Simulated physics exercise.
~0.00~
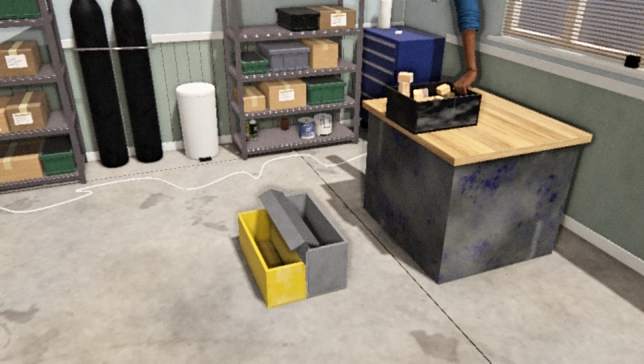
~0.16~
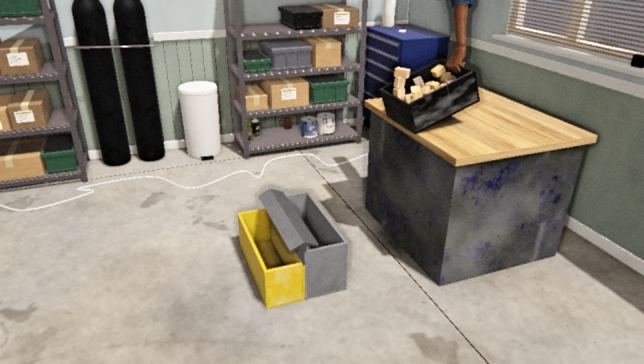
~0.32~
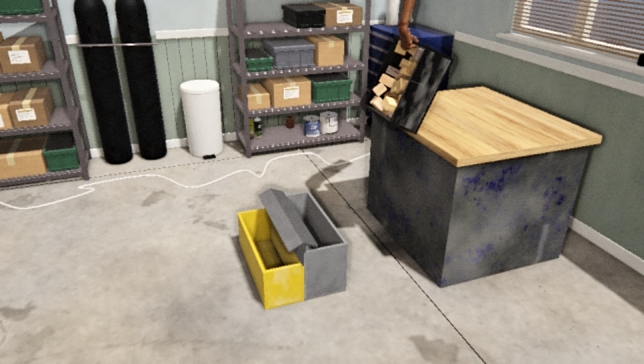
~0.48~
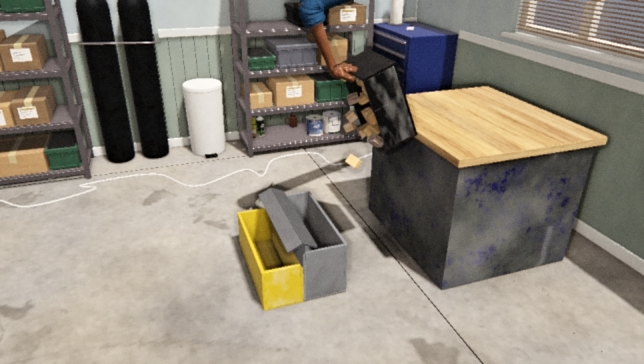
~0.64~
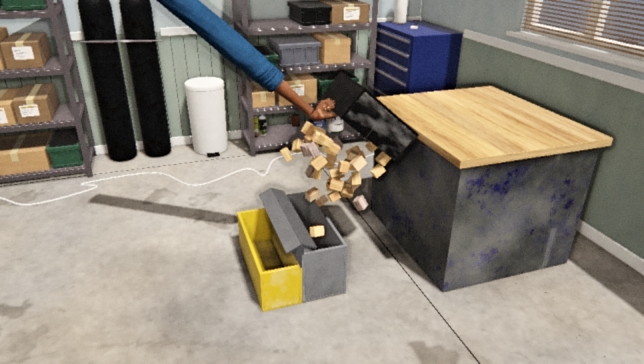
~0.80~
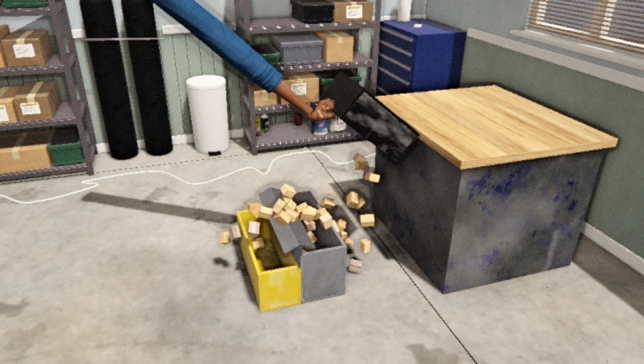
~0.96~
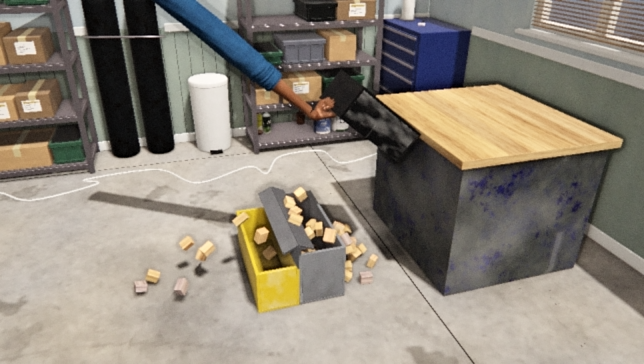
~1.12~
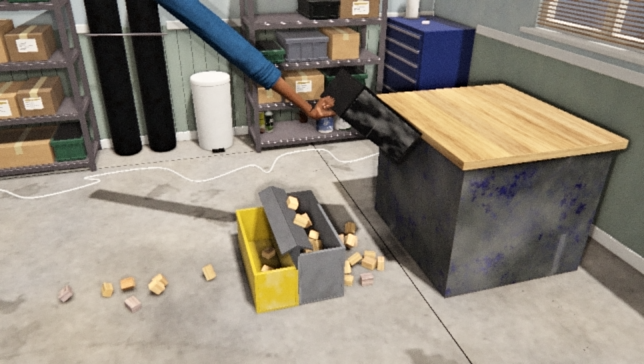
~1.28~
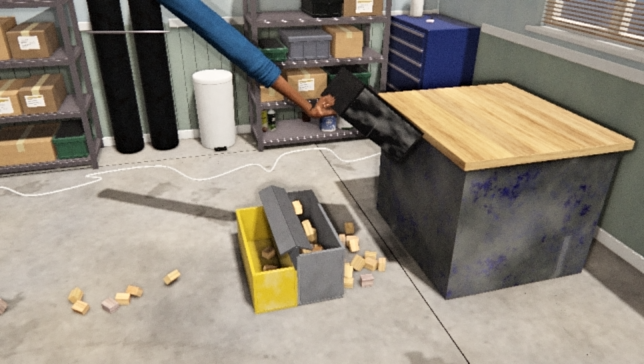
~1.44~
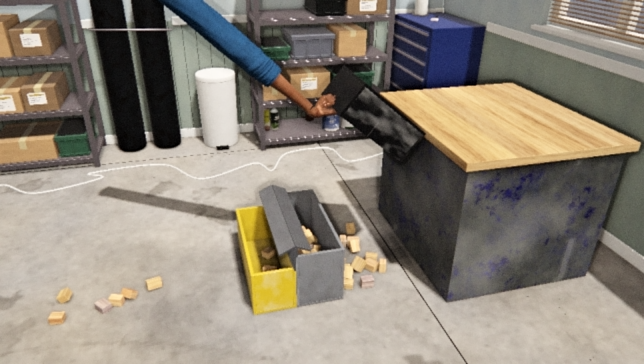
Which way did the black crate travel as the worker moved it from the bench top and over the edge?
The black crate moved to the left, going off the edge of the bench as it was tipped over.
Small wooden blocks tumbled out of a black crate as a worker in blue sleeves tipped it over the bench edge; some landed in the grey trough, a couple in the yellow one, and the rest ended up scattered on the floor on both sides.
